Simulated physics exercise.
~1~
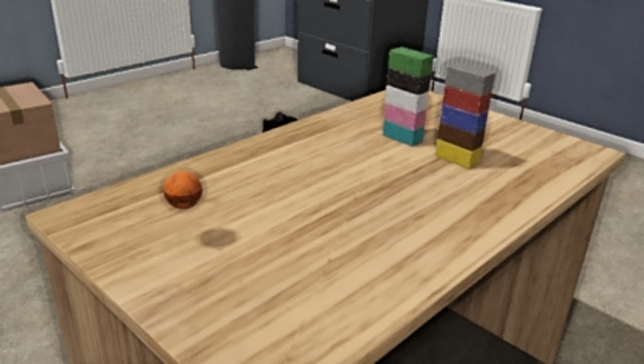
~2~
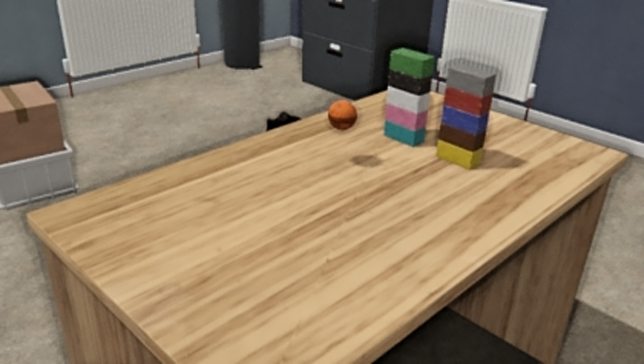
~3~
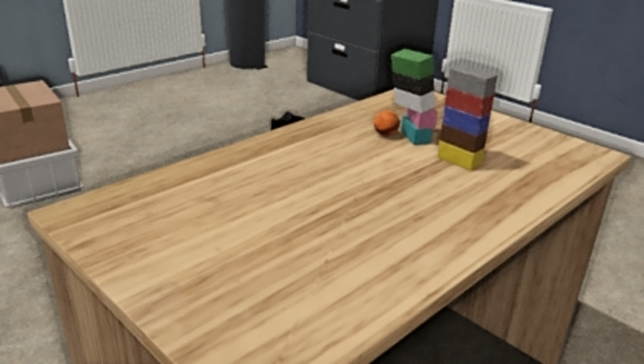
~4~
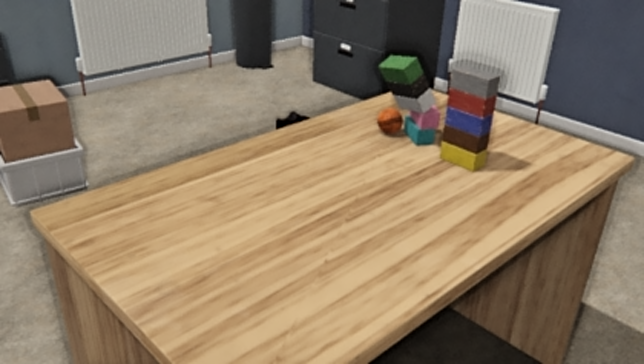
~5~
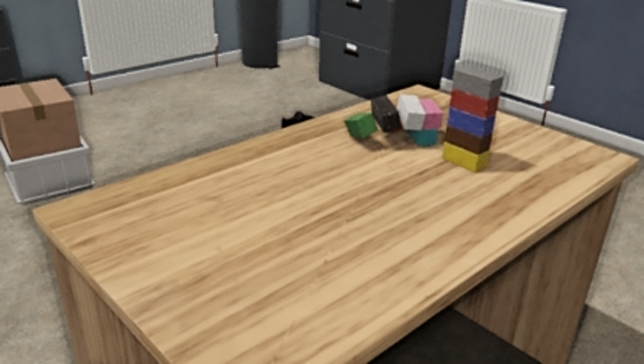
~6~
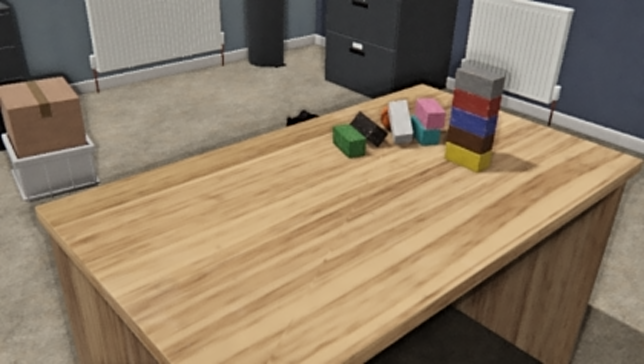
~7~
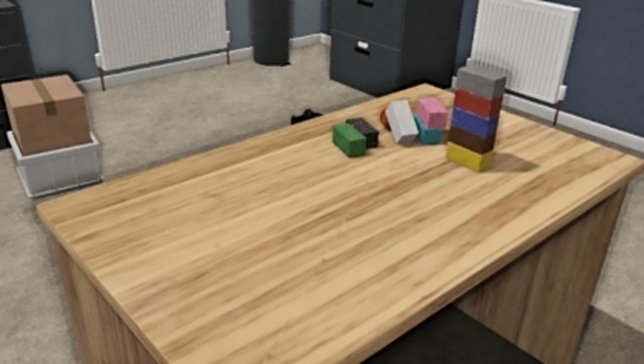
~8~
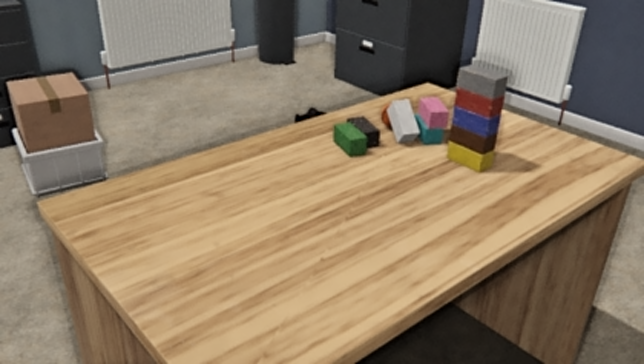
At the start, an orange ball is in the air above a wooden table, heading right toward two stacks of coloured blocks. It flies across and meets the left stack low down, beside the pink and turquoise blocks. The upper blocks tilt left, then the green, black and white ones tumble down onto the table, briefly hiding the ball. The green and black blocks come to rest farther left, with the white one leaning near the ball. At the end, the pink block still sits on the turquoise one, and the right stack stands untouched, grey on top and yellow at the bottom.
